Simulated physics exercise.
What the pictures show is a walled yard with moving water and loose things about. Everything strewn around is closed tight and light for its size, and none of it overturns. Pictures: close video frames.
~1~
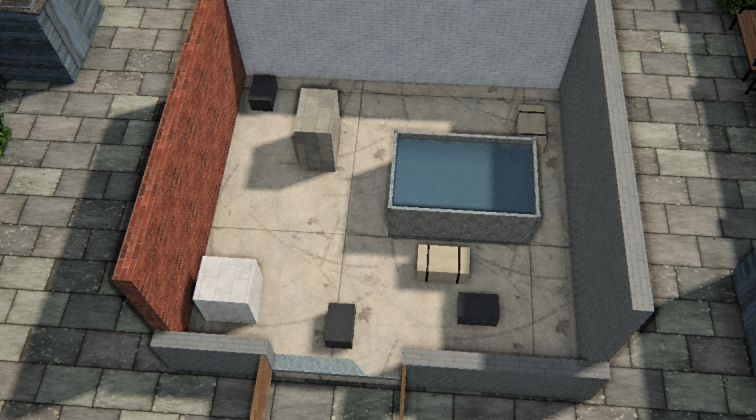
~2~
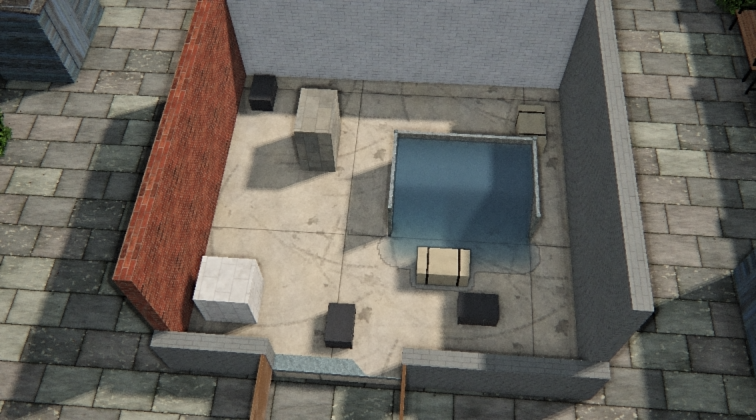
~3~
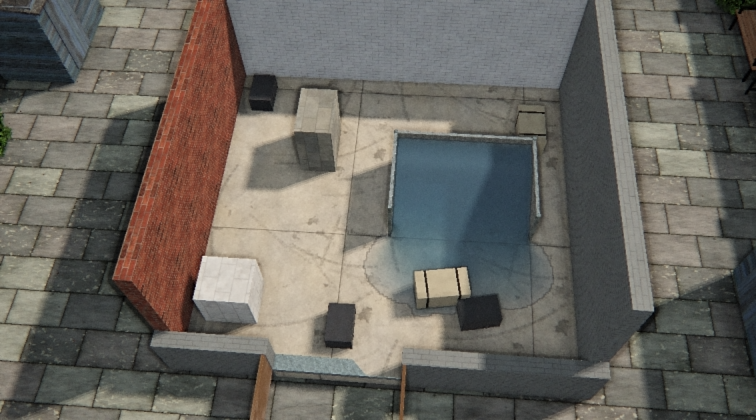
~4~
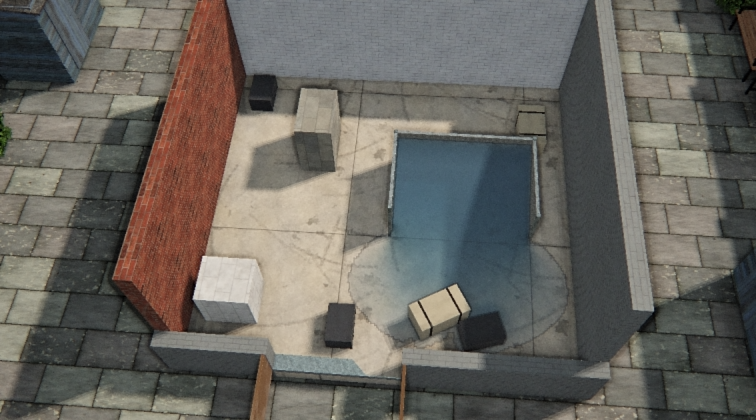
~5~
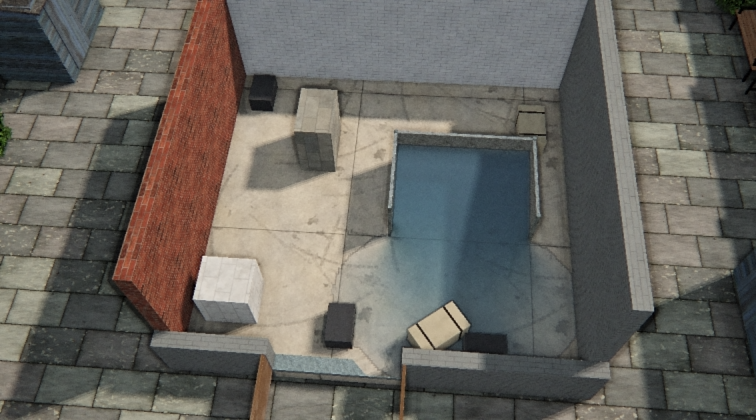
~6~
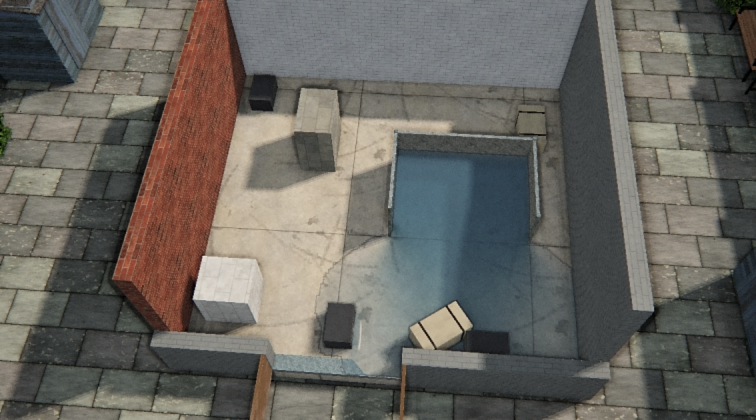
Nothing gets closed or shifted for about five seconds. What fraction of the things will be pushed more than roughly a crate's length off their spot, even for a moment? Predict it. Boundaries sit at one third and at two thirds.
The share is at least two thirds.
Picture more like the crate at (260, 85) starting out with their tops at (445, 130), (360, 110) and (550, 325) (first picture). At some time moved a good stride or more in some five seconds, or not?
Going by the order given: Stays in place, stays in place, travels that far.
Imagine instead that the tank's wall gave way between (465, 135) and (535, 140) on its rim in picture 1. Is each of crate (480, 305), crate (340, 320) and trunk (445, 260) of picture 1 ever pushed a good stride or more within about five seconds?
Object by object: Less than that, less than that, less than that.
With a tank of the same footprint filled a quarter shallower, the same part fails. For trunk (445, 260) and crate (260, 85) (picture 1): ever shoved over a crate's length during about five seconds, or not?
So the first made it that far, and the second came up short.
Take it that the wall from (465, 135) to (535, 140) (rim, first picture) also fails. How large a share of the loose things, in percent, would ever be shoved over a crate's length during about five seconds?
Close to 20 %.
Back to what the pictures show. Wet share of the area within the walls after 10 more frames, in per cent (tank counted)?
Estimate: 45 %.
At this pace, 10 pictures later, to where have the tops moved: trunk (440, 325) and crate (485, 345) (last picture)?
Approximately (462, 295), and approximately (532, 333).
A moment on, 2 of 5 are well off their spots; 2 afloat.
Next, 3 of 5 are well off their spots; 2 afloat.
Later, 4 of 5 are well off their spots; 2 afloat.
In the end, 3 of 5 are well off their spots, and 4 have been at some point; 2 afloat.
